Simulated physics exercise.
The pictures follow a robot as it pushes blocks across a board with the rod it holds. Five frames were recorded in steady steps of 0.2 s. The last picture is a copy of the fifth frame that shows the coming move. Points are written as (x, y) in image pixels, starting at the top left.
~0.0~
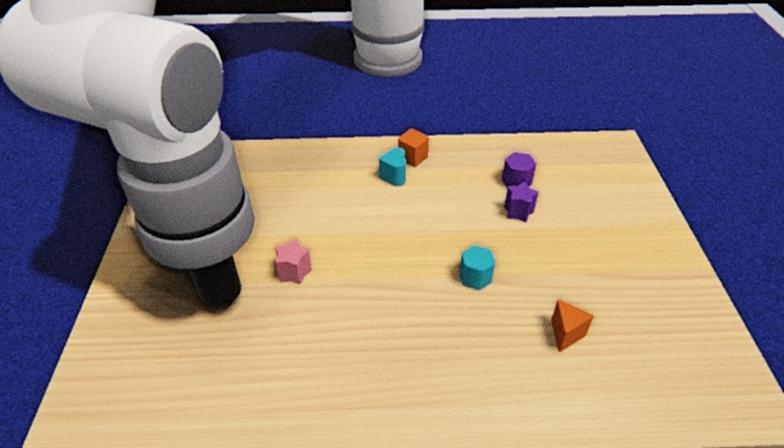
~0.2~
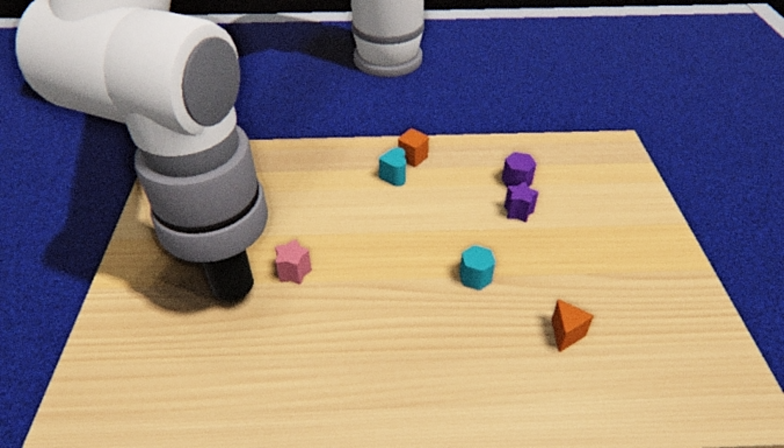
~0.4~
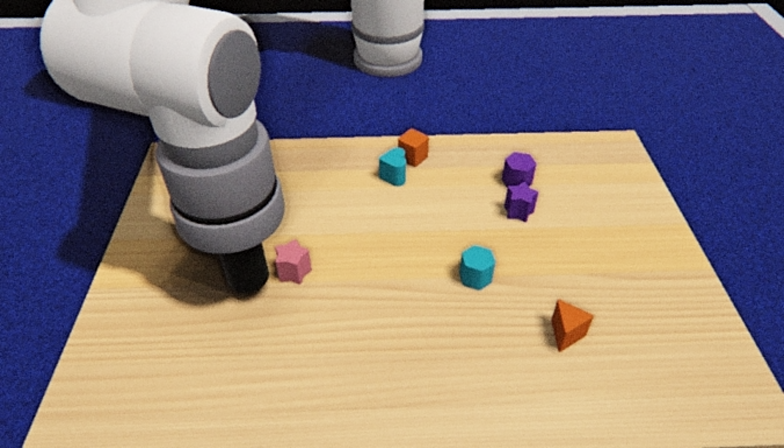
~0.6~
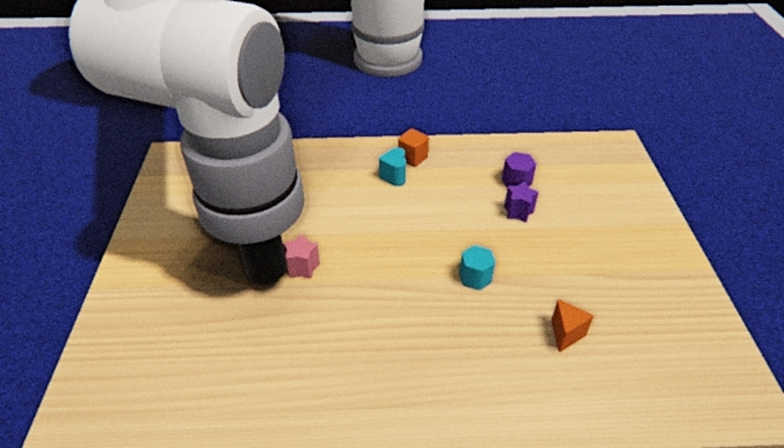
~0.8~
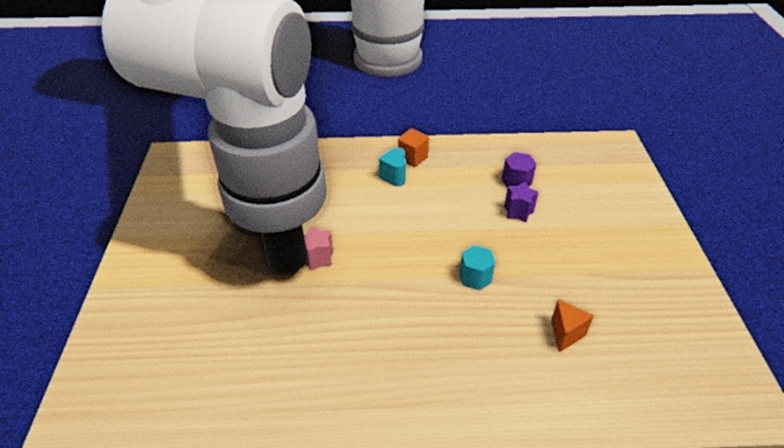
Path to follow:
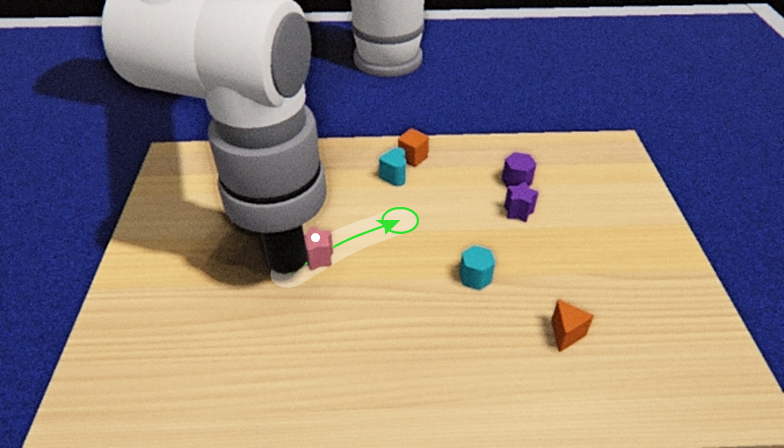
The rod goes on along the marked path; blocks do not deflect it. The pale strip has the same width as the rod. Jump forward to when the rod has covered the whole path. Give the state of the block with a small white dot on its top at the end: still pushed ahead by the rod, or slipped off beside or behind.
It will keep going ahead of the rod.
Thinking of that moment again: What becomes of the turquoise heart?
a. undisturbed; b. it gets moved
(a)
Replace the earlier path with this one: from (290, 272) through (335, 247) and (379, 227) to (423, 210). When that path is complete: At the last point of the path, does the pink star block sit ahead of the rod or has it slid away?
The pink star block stays in front.
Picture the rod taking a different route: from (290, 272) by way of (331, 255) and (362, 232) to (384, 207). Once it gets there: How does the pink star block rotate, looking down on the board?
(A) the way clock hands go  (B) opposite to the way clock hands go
The answer is A.
Drawn move, from (290, 272) over (344, 241) to (400, 220); the dot is on the pink star block.
What follows on the original path. One third of the way, rod at (325, 237); pink star block at (352, 217).
Two thirds of the way, rod at (363, 220); pink star block at (389, 201).
At the end, rod at (400, 207); pink star block at (425, 188); turquoise heart still.
